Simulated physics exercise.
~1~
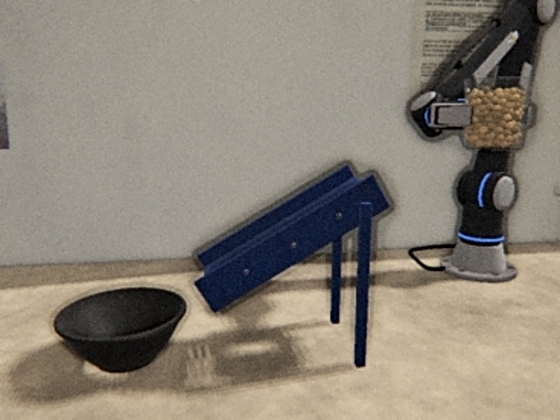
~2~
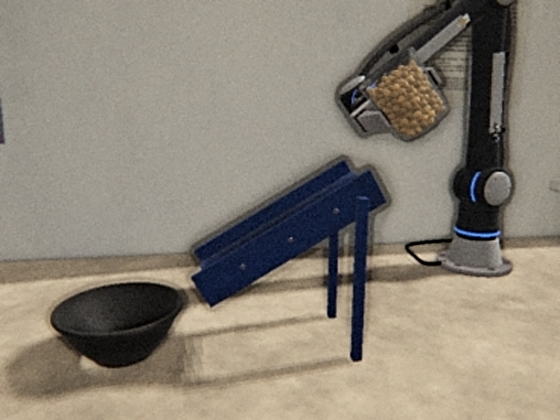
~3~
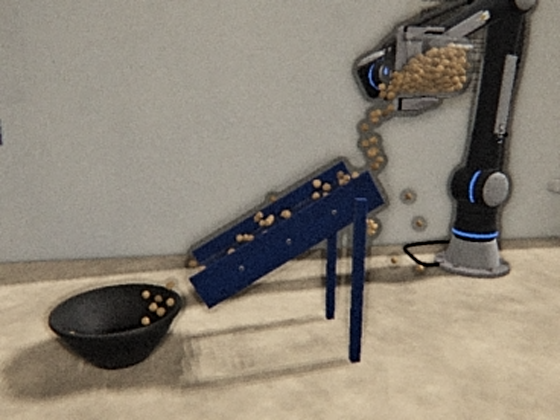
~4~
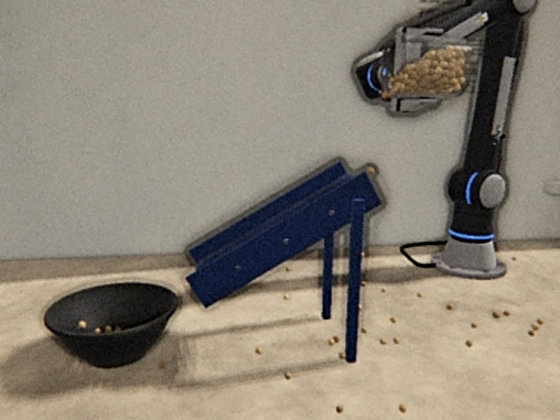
On a table by a grey wall, a robot arm swung a clear tumbler of chickpeas left and tipped it over a blue chute; some rolled down into a black bowl, others scattered across the table, and most stayed in the tumbler.
